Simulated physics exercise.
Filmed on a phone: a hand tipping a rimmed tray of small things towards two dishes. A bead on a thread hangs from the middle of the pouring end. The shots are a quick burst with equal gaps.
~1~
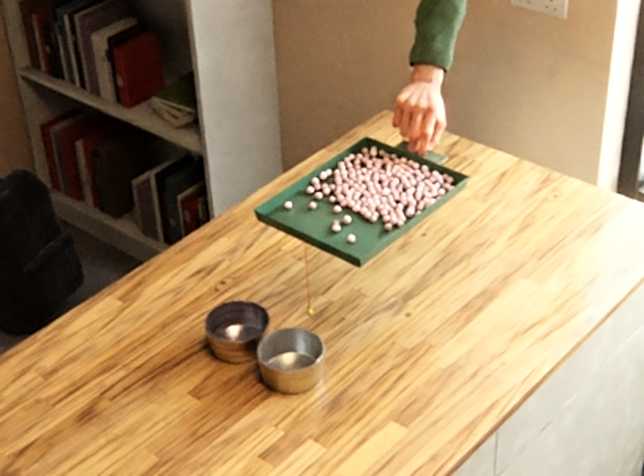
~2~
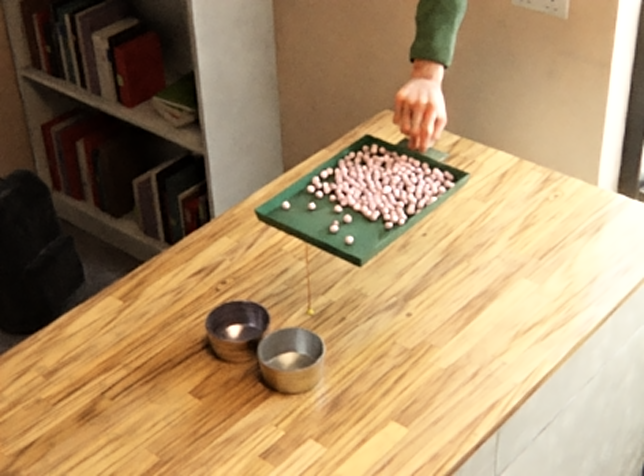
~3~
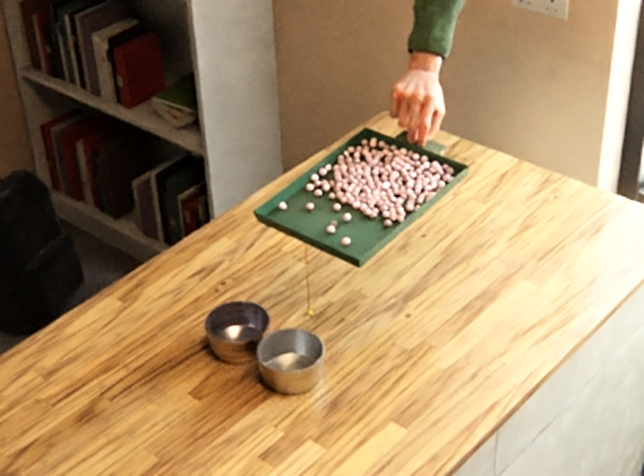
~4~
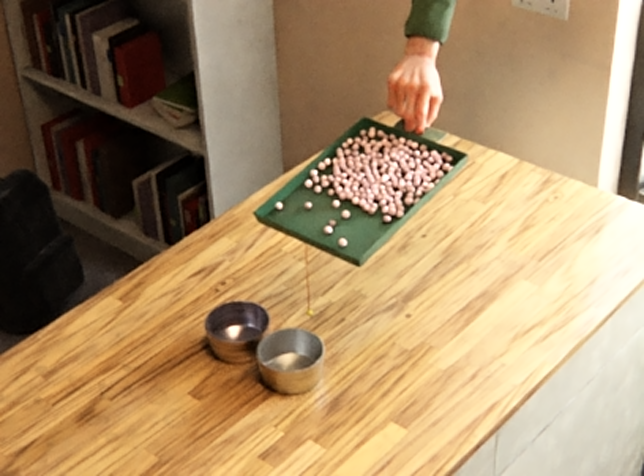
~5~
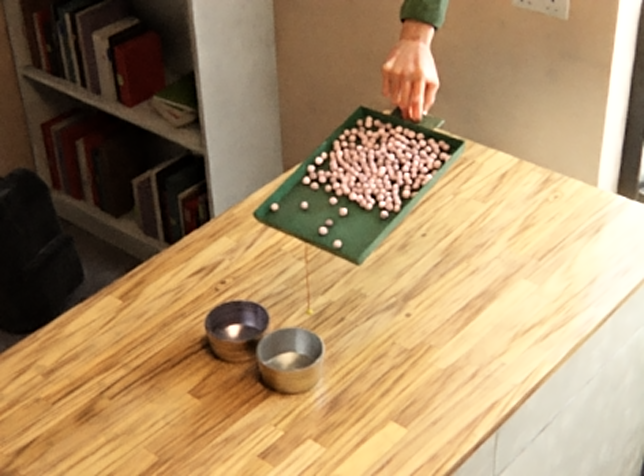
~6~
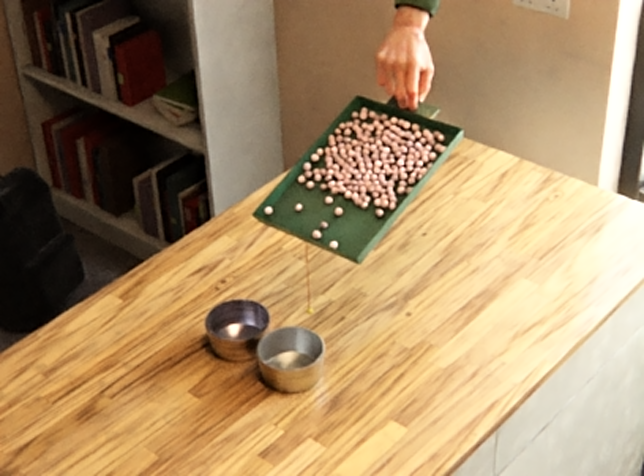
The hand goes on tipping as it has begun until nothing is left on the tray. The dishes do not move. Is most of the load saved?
They take over half between them.
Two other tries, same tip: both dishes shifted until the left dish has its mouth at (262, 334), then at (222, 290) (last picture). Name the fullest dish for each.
First left, then the right-hand dish.
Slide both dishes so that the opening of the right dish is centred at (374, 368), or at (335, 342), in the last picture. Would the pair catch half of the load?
In turn: Below a half; under half.
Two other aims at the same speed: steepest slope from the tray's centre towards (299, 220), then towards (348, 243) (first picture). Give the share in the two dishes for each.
First some 40, then 10 per cent.
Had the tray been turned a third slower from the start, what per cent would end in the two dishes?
Near 80 %.
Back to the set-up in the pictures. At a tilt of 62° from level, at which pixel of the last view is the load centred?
Roughly at (287, 232).
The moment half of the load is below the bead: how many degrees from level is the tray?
Around 95° of tilt.
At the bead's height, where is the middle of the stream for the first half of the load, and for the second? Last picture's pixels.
Around (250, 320) and then (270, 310).
Soon, tray tipped steeply; about two thirds on the tray; a stray few in the right dish; a small part in the left dish; about a quarter in the air.
A while on, tray tipped past a quarter turn; about a quarter on the tray; a small part in the right dish; about a quarter in the left dish; a small part outside both; about a quarter in the air.
Towards the end, tray tipped past a quarter turn; about a quarter in the right dish; about half in the left dish; about a quarter outside both.
Finally, tray tipped past a quarter turn; about a quarter in the right dish; about half in the left dish; about a quarter outside both.
